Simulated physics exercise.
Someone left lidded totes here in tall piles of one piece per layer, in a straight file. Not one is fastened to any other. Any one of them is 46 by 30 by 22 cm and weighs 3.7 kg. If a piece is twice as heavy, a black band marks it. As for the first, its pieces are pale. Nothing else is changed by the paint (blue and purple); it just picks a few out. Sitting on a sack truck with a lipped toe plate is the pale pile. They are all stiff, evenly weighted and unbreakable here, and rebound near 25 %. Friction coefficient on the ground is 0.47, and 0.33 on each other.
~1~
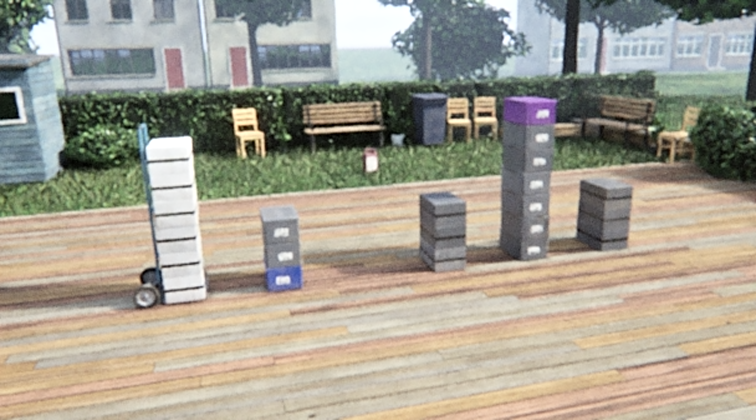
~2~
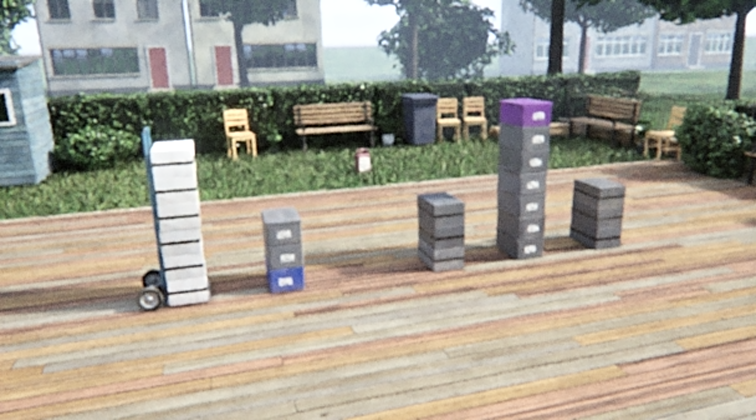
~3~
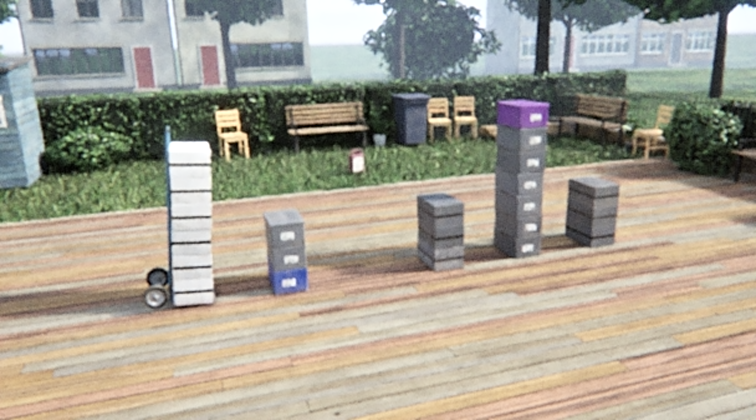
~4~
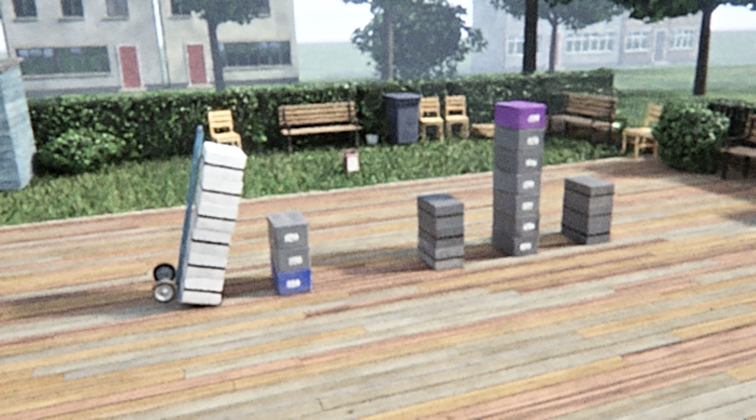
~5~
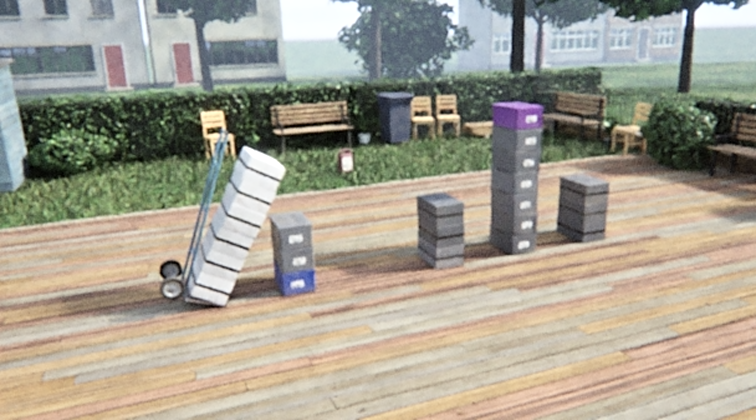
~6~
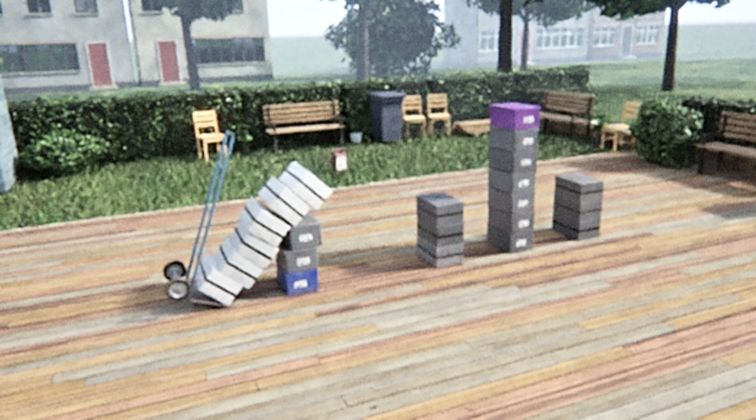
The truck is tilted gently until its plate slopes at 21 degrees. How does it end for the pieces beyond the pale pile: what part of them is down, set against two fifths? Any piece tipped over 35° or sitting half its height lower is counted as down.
Less than two fifths are down.
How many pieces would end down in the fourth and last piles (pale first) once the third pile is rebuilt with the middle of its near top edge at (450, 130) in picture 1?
Result: Fourth pile 0, last pile 0.
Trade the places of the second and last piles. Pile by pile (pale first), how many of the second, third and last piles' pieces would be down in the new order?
Second 2, third 0, last 0.
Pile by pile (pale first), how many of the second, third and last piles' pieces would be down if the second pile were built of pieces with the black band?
Pieces down: Second pile 2, third pile 0, last pile 0.
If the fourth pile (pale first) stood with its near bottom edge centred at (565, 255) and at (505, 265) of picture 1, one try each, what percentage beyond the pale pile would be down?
In order, 10 then 10 per cent.
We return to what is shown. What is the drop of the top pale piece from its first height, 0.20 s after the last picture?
About 60 cm.
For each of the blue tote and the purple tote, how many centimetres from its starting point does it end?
For blue it's 0 cm, and for purple it's 0 cm.
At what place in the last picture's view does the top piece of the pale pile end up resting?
The top piece finishes near (414, 246).
Then, 0.20 s on from the sixth picture, 6 of the pale pile down; none of the 16 other totes down, 2 disturbed.
Then, 0.66 s on from the sixth picture, 6 of the pale pile down; 2 of the 16 other totes down; blue tote displaced 23 mm.
Finally, 5 of the pale pile down; 2 of the 16 other totes down; blue tote displaced 25 mm; purple tote unmoved. That is 12 per cent. Seen by the last camera, middles, blue tote near (299, 274), purple tote near (514, 116).
